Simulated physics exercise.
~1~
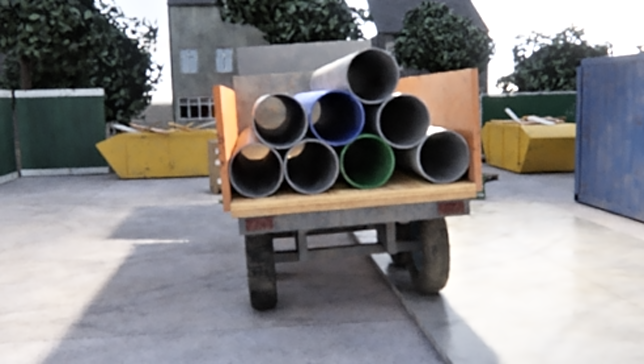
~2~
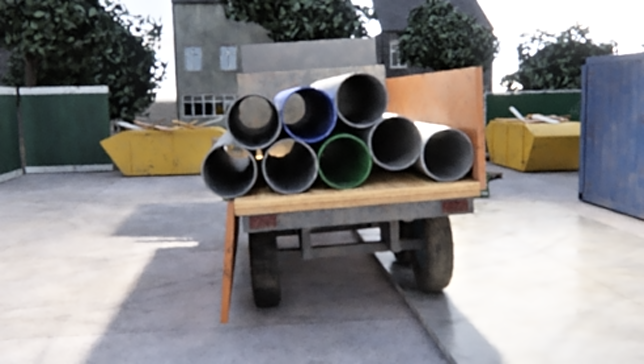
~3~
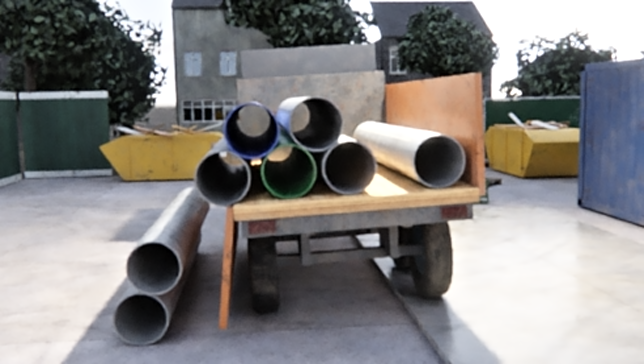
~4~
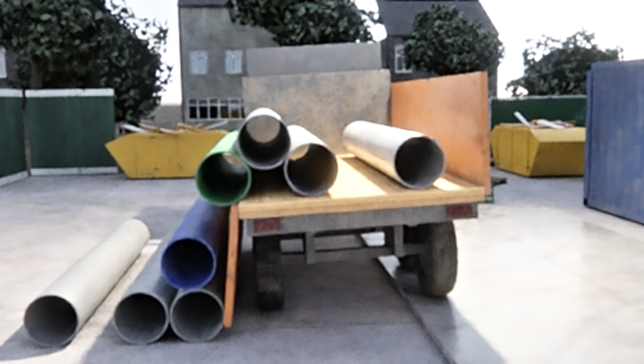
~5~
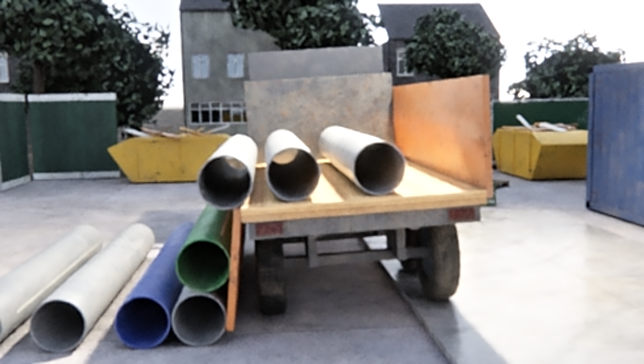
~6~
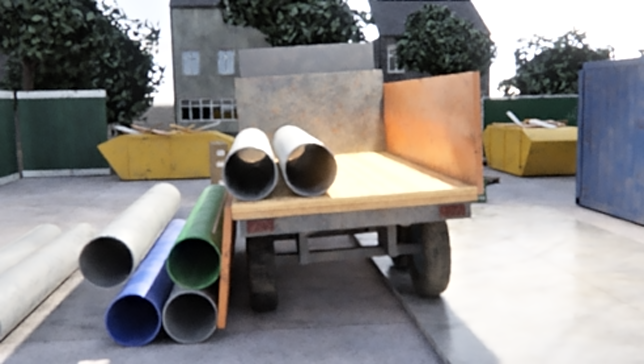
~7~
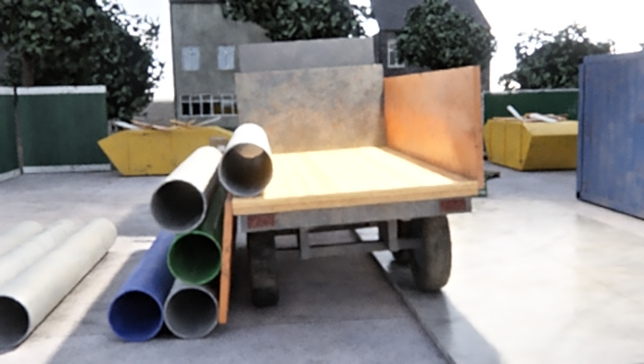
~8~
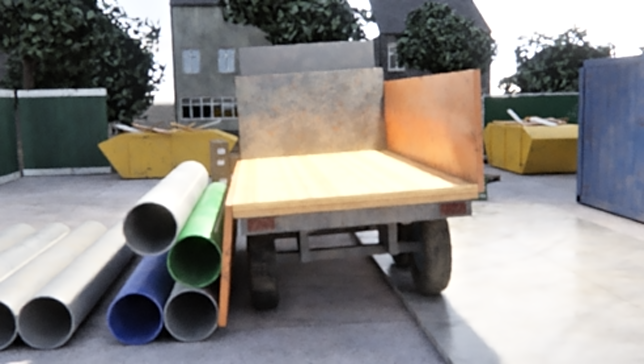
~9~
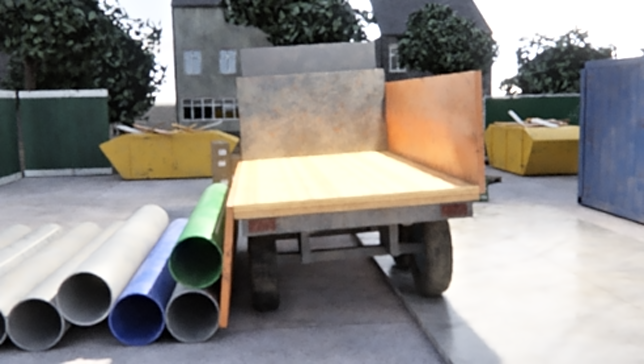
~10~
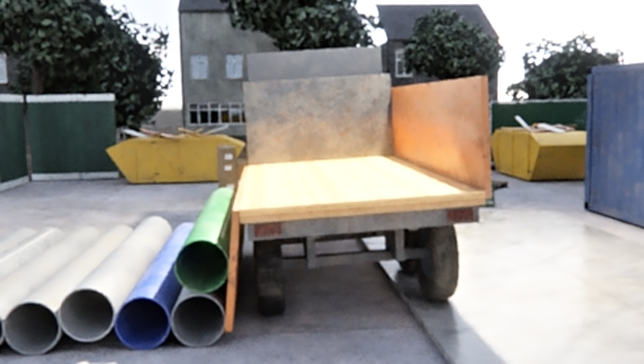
In a paved yard, a flatbed's left side drops and all its pipes roll off leftward.
